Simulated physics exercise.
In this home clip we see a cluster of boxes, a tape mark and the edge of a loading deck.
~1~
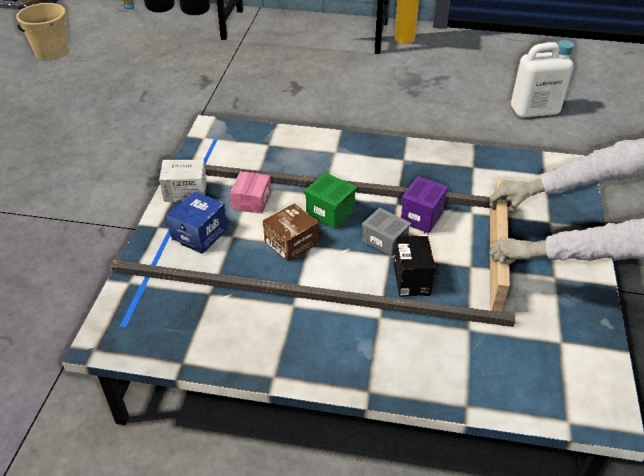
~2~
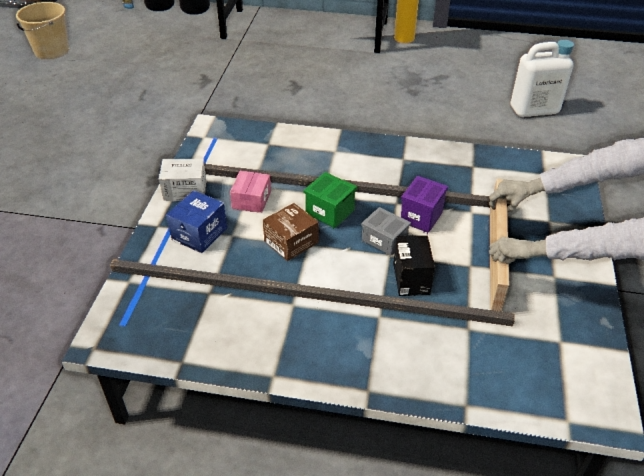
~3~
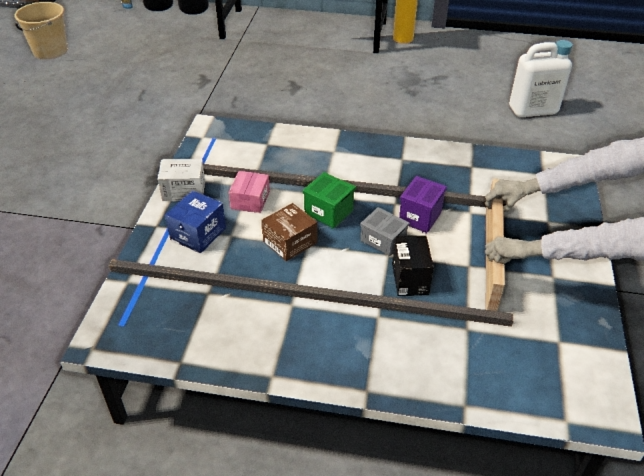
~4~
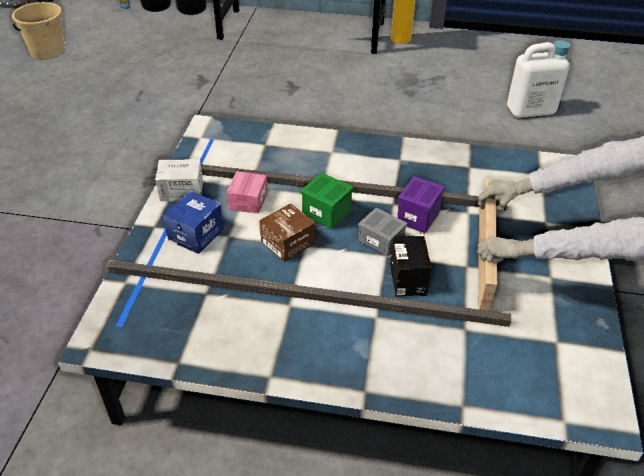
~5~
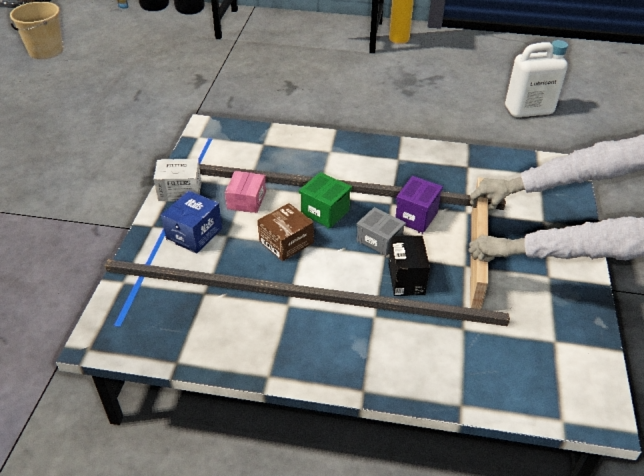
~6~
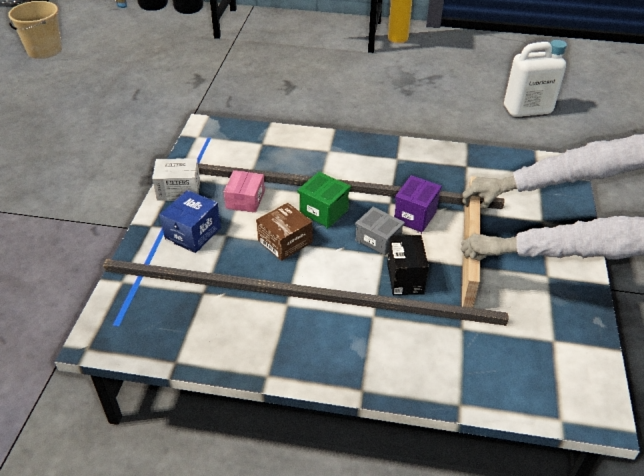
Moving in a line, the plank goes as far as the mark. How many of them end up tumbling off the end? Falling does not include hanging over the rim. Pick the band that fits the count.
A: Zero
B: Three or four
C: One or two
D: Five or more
The answer is D.
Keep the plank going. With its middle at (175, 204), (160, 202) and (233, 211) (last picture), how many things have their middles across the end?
5, 5 and 1.
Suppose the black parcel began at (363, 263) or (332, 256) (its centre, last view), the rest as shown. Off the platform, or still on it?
For the black parcel: It keeps its place, then it keeps its place.
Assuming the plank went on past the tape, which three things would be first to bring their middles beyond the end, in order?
White box, blue box, pink parcel.
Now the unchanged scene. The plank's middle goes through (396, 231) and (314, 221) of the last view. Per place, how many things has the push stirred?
Respectively 3 and 6.
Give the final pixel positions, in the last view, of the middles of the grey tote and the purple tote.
Reading them off: First (150, 209); then (165, 177).
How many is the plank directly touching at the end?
Count: 3.
Soon after, none off yet; white box at rest near (177, 180); blue box at rest near (191, 221); pink parcel at rest near (245, 191).
Then, none off yet; white box moved a little near (159, 176); blue box moved a little near (169, 220); pink parcel moved about its own width near (193, 186).
At rest, the number that fall off is five or more; fallen, green tote, brown box, pink parcel, blue box and white box.
